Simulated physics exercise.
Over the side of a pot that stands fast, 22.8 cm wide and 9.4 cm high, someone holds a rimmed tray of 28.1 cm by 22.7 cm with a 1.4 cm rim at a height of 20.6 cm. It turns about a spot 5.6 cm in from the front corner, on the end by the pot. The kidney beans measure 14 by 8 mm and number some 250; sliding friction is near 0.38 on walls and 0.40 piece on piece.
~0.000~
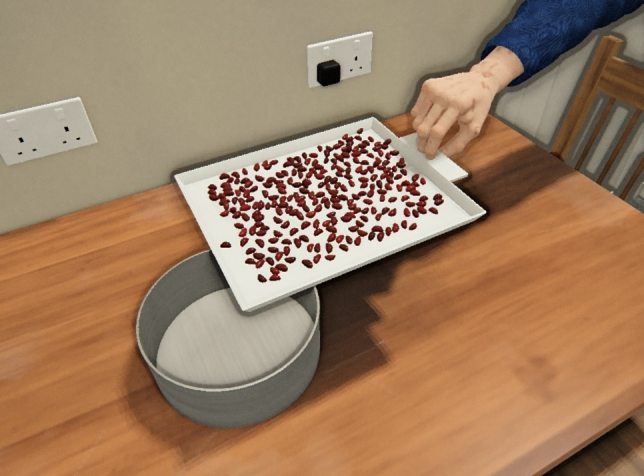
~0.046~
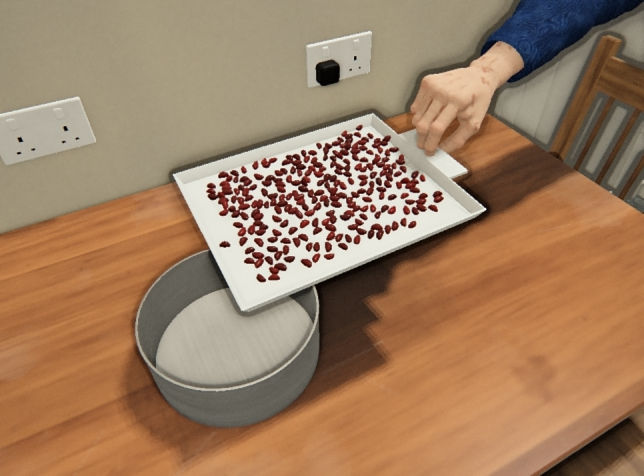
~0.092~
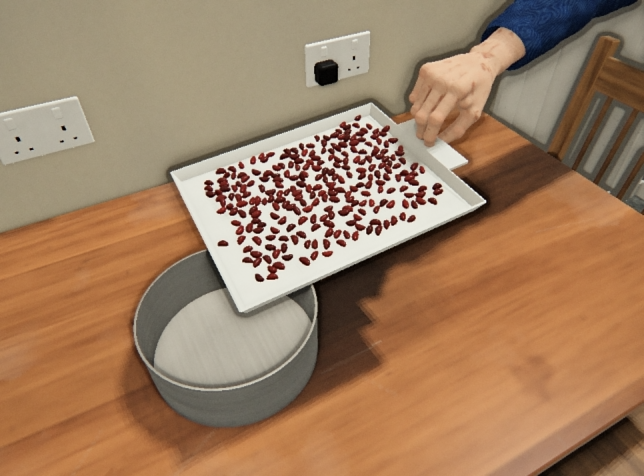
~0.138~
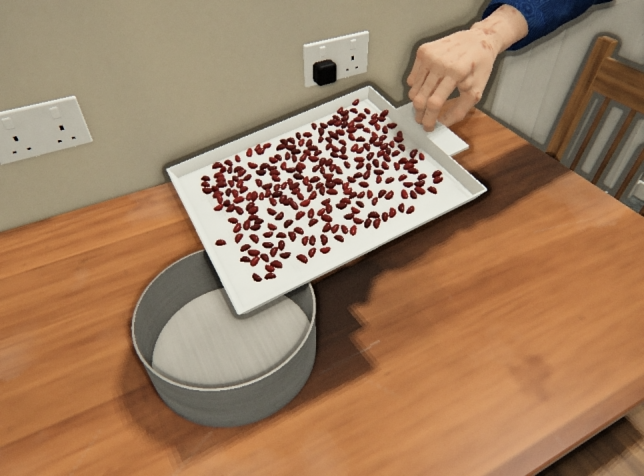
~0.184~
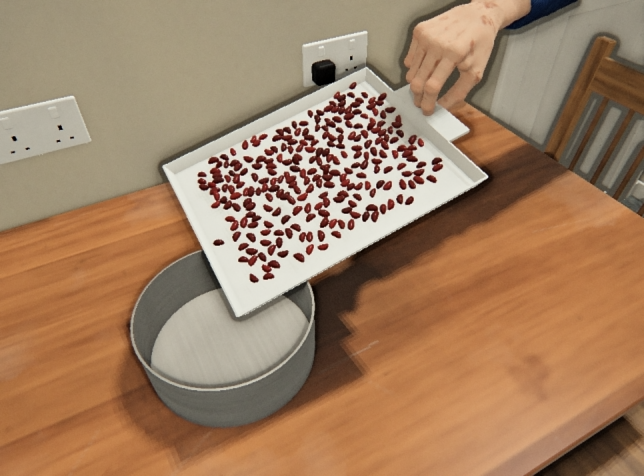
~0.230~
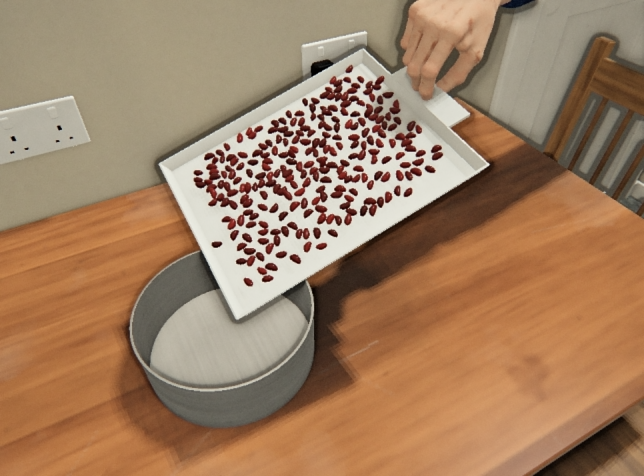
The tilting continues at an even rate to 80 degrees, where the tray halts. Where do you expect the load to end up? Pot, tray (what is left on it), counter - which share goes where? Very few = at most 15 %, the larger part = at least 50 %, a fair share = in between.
Pot - a fair share, tray - very few, counter - the larger part.
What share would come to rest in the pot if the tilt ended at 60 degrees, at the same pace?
Share in the pot: Around 35 %.
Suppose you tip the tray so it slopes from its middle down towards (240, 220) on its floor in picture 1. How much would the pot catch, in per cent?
Estimate: Near 60 per cent.
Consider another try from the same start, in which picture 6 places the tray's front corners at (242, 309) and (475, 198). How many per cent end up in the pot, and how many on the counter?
In the pot: 20 per cent; on the counter: 80 per cent.
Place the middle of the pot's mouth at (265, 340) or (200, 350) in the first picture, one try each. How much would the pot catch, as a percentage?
Try one: ~ 60 %; try two: ~ 90 %.
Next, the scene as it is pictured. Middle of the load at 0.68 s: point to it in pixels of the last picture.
Look near (210, 303) in the last picture.
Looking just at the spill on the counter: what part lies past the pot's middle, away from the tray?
90 per cent.
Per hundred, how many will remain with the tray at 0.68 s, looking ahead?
55%, roughly.
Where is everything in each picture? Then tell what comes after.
Tray tilt 0 degrees, front corners at (247, 302) and (477, 210); middle of the pieces at (320, 194); pot at (229, 308), in the first picture.
Tray tilt 1 degrees, front corners at (247, 302) and (476, 208); middle of the pieces at (320, 193), in the second picture.
Tray tilt 4 degrees, front corners at (245, 303) and (477, 200), lowest corner left front; middle of the pieces at (318, 187), in the third picture.
Tray tilt 9 degrees, front corners at (243, 305) and (477, 188), lowest corner left front; middle of the pieces at (315, 179), in the fourth picture.
Tray tilt 14 degrees, front corners at (241, 307) and (478, 176), lowest corner left front; middle of the pieces at (312, 171), in the fifth picture.
Tray tilt 19 degrees, front corners at (240, 309) and (478, 164), lowest corner left front; middle of the pieces at (309, 165); pot at (223, 308). The tray's pace is about 110 degrees a second, in the sixth picture.
Then, at 0.50 s, tilt 49 degrees; the tray holds 100 %, the pot 0 %.
After 0.68 s, tilt 69 degrees; the tray holds 55 %, the pot 0 %.
After 0.99 s, tilt 80 degrees; the tray holds 0 %, the pot 30 %.
In the end, at 2.1 s, pot 35 %, tray 0 %, counter 65 %.
